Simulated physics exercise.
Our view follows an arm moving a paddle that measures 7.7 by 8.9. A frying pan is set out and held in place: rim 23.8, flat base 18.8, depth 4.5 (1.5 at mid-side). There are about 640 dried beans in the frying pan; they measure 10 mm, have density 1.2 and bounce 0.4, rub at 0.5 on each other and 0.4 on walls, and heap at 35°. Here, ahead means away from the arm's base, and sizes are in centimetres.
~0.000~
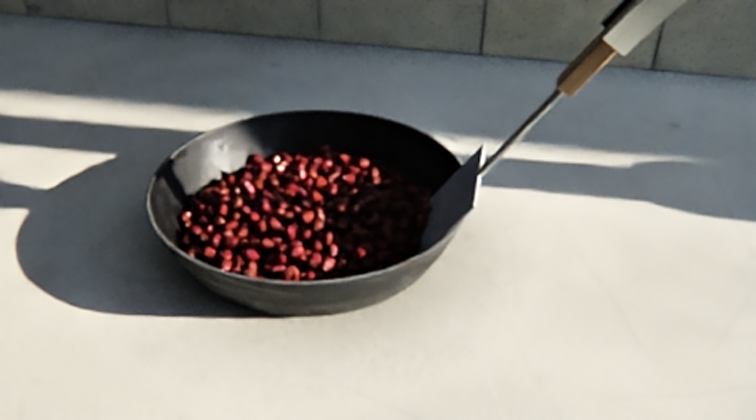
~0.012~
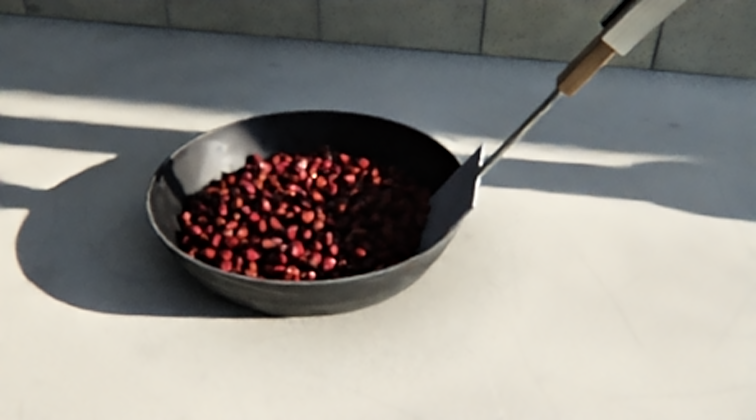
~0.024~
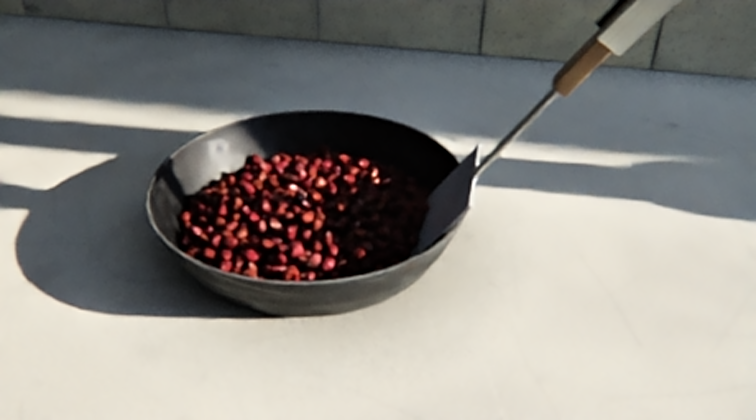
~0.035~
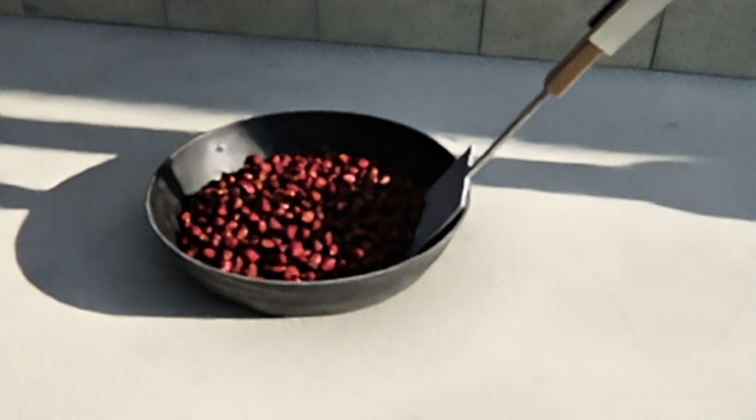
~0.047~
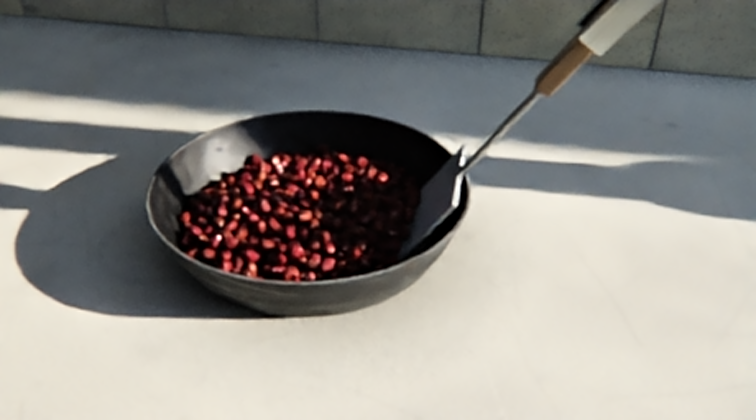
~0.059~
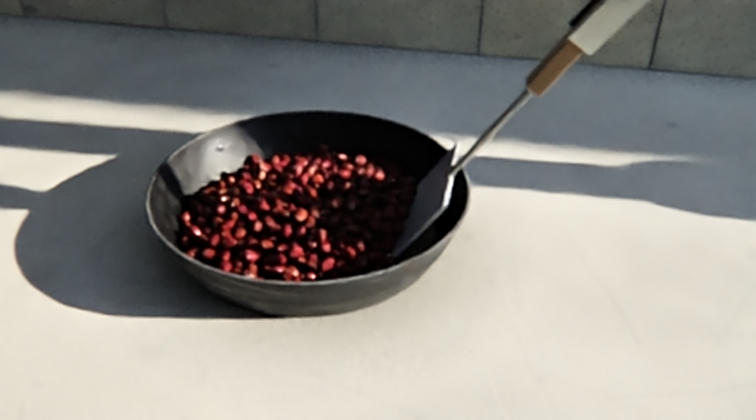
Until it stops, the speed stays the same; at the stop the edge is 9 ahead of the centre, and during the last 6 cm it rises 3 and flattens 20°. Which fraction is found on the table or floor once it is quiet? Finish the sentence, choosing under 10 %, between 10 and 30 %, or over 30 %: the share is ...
The share is between 10 and 30 %.
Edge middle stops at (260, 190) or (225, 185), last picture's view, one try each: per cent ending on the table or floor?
0 % and 0 %.
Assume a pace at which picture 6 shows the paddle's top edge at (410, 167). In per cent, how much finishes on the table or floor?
Roughly 35 per cent.
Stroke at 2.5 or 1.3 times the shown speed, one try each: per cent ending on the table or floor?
Some 35 and 25 per cent.
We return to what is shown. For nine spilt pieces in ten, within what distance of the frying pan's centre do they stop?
I'd put it at about 20 centimetres.
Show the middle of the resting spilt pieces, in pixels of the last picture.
About (124, 202).
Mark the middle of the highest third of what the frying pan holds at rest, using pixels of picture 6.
At about (203, 190).
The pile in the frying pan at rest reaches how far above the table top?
Near 6.0 centimetres high.
After 0.17 s, sloping 56°, highest piece 4 above the table; 641 in the frying pan.
After 0.29 s, sloping 49°, highest piece 7 above the table; 639 in the frying pan, 2 on the blade or in flight.
After 0.55 s, sloping 36°, highest piece 6 above the table; 520 in the frying pan, 114 on the table or floor, 7 on the blade or in flight.
After 1.60 s, sloping 36°, highest piece 6 above the table; 520 in the frying pan, 121 on the table or floor.
In the end, 520 in the frying pan, 121 on the table or floor. That is 19 % on the table or floor.
